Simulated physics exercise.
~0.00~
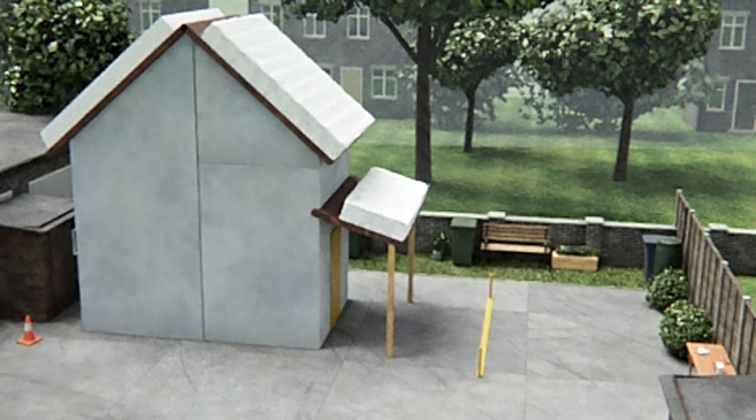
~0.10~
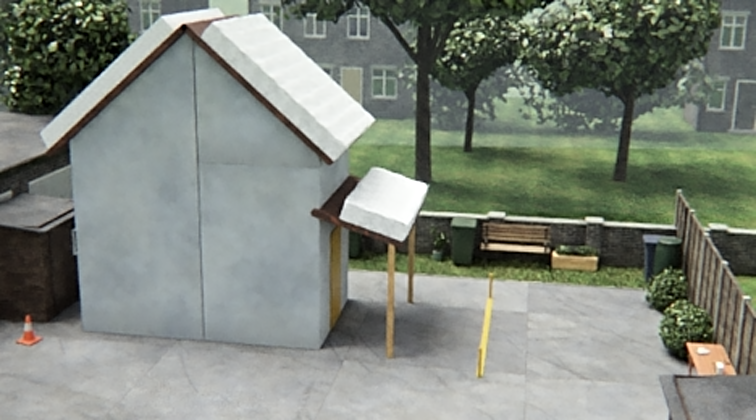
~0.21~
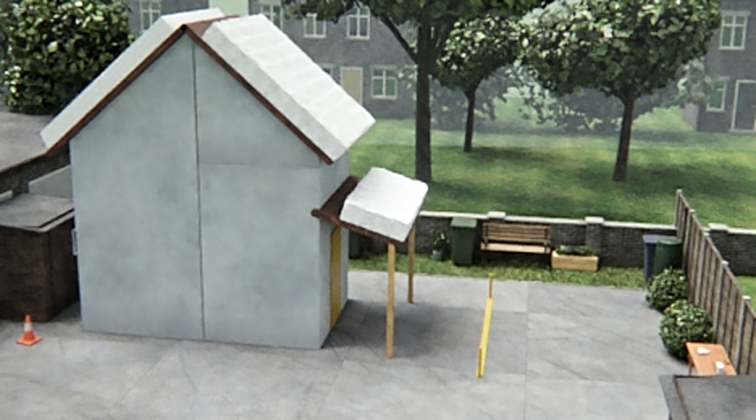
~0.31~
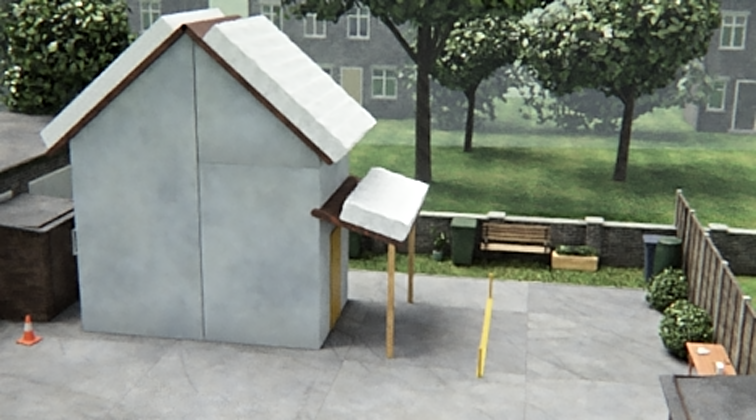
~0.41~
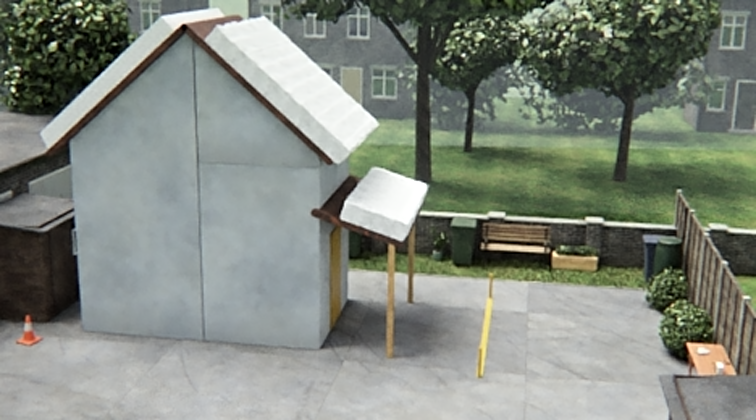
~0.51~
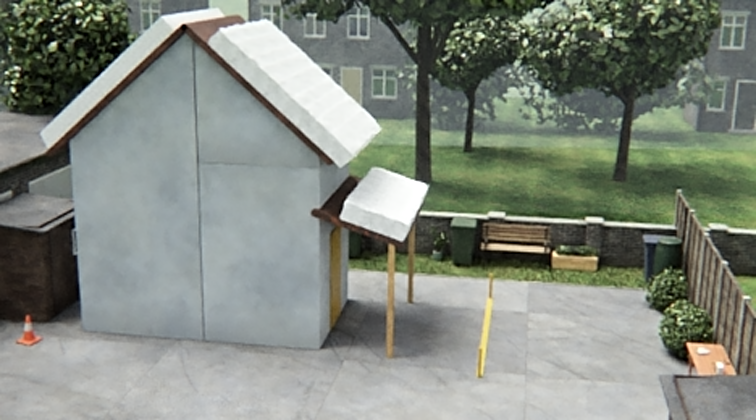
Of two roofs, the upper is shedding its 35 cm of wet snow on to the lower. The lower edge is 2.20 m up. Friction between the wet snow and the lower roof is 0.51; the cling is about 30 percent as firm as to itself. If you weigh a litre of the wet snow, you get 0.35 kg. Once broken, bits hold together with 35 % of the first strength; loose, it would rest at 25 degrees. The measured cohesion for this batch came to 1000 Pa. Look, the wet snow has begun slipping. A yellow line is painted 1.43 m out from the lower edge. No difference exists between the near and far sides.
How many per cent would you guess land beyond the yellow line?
I would say 24 percent.
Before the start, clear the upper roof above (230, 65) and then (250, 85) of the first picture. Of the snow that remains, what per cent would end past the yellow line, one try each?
In turn about 12 %, 6 %.
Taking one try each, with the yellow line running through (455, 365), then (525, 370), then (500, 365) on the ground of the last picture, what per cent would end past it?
I'd guess near 40 %, then near 6 %, and near 14 % on the last try.
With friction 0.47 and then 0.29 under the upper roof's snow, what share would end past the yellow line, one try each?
35 %, then 50 %.
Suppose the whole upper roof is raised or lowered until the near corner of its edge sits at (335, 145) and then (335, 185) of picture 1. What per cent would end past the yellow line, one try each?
Roughly 40 per cent first and 5 per cent second.
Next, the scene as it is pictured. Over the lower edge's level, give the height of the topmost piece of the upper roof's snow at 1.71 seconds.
At that moment it reaches around 2.2 m above the edge.
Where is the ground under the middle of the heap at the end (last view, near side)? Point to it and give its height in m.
Middle around (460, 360); height roughly 0.5 m.
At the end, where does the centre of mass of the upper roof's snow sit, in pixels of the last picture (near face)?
Look around (454, 332) on the near face.
By 1.06 s, none is below the lower edge and 0 % is past the line.
By 1.71 s, none is below the lower edge and 0 % is past the line.
By 2.35 s, 23 % is below the lower edge and 0 % is past the line.
By 3.00 s, 61 % is below the lower edge and 17 % is past the line.
By 5.00 s, at the end, 74 % is below the lower edge and 24 % is past the line.
